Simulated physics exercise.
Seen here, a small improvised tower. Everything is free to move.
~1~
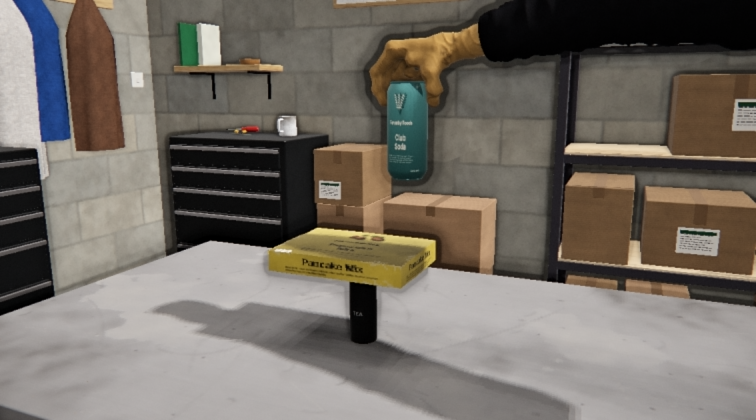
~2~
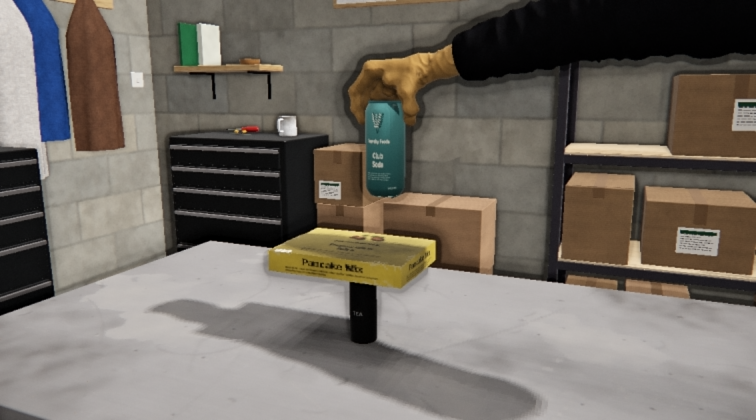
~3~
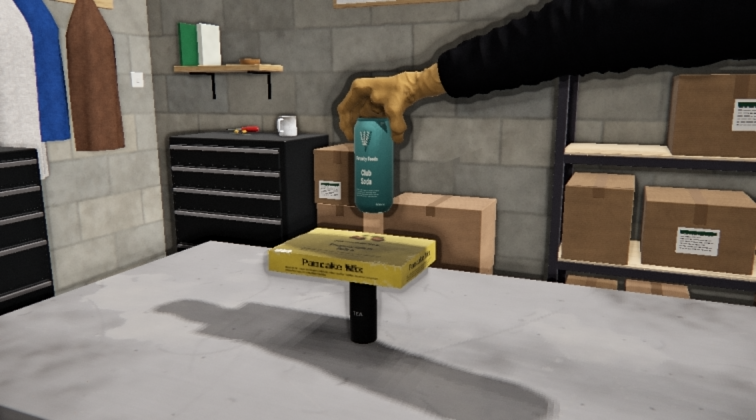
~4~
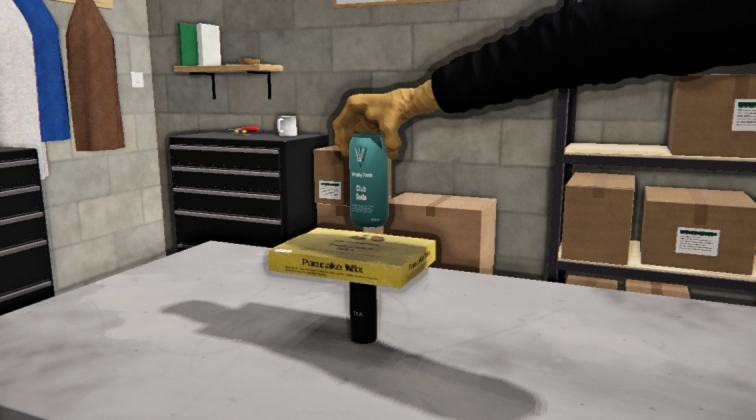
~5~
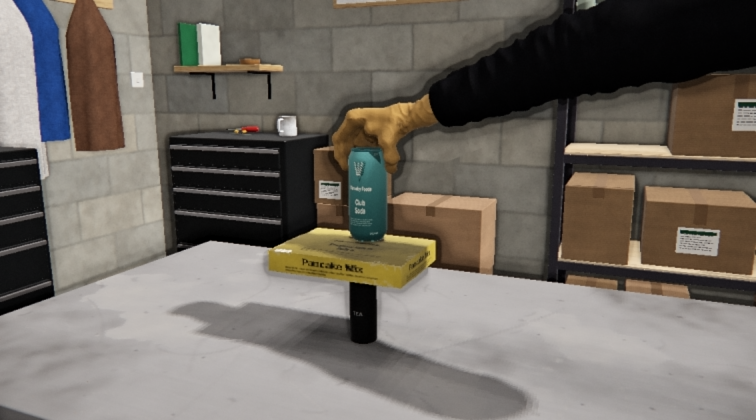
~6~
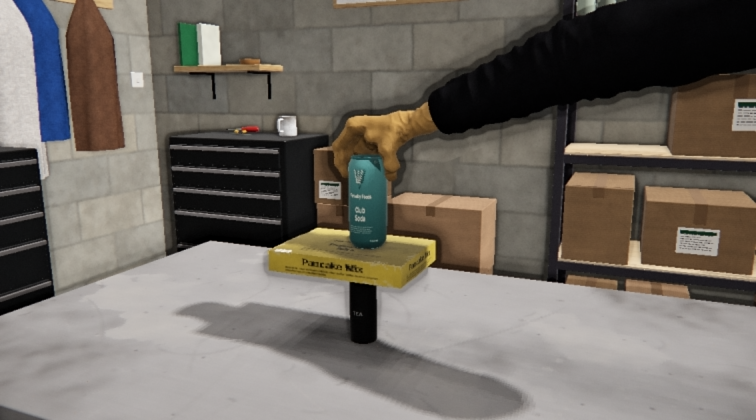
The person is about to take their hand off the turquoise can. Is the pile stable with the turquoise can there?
The stack keeps its balance.
Then, 0.40 s on from there, no change.
Then, 1.00 s on from there, turquoise can resting near (368, 202).
In the end, all 3 unmoved. At the end, from the last picture's camera, turquoise can near (368, 202). The stack holds.
